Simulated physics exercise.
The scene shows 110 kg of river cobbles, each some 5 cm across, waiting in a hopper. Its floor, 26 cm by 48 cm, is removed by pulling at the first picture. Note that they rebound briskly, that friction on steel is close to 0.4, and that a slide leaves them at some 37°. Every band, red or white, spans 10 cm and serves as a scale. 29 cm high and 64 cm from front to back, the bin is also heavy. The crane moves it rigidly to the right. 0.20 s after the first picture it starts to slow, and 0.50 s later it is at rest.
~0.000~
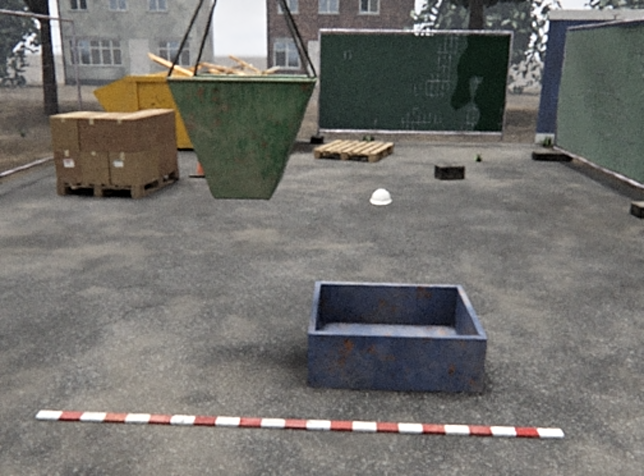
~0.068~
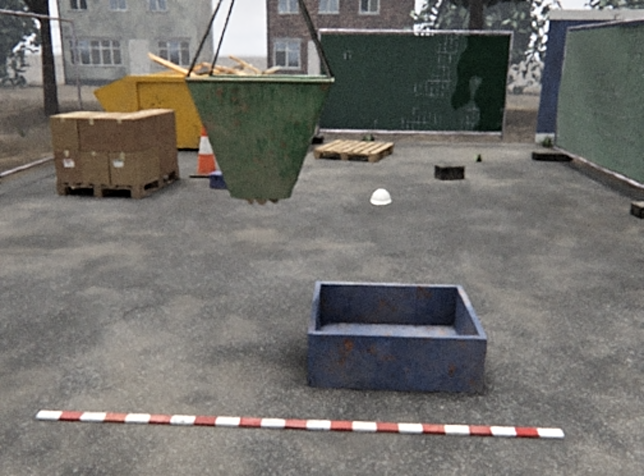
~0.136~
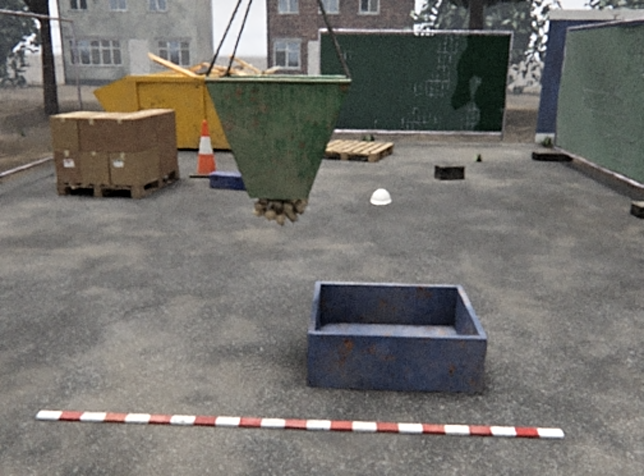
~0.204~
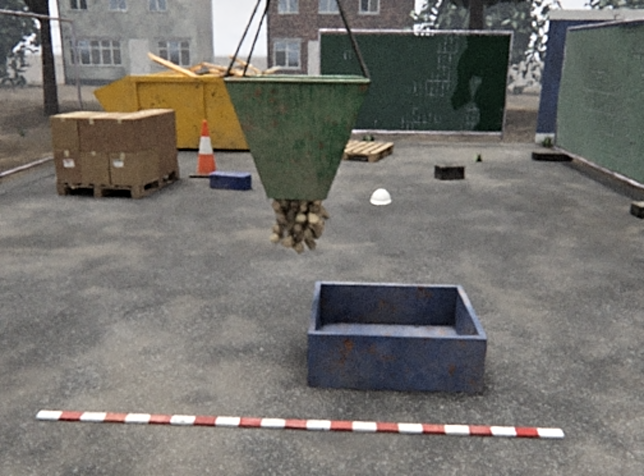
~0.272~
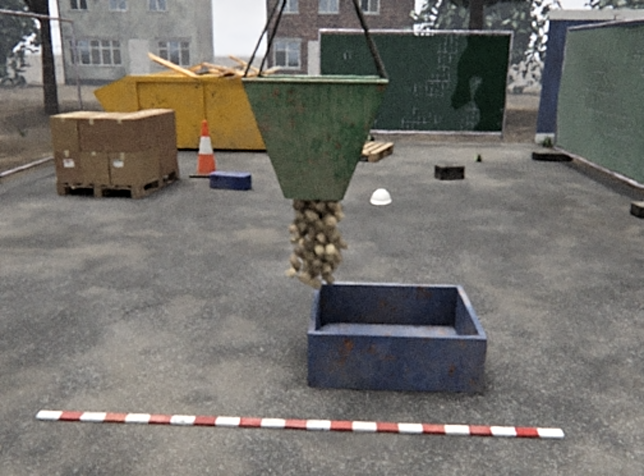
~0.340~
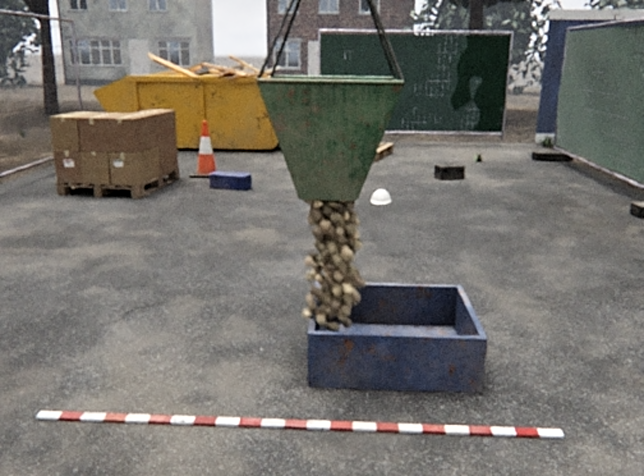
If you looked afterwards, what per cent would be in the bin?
I would expect about 100 per cent there.
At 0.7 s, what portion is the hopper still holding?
0 %, roughly.
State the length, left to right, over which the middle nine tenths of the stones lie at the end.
Horizontal spread approx 70 cm.
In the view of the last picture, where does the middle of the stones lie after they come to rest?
(389, 337).
After 0.7 s, 2 % in the hopper, 98 % falling or lying in the bin; the stones farthest right are at (459, 336).
After 1.1 s, 0 % in the hopper, 100 % falling or lying in the bin; the stones farthest right are at (461, 342).
After 1.7 s, 0 % in the hopper, 100 % falling or lying in the bin; the stones farthest right are at (461, 342).
After 2.6 s, 0 % in the hopper, 100 % falling or lying in the bin; the stones farthest right are at (461, 342).
After 4.5 s, 0 % in the hopper, 100 % in the bin; the stones farthest right are at (461, 342).
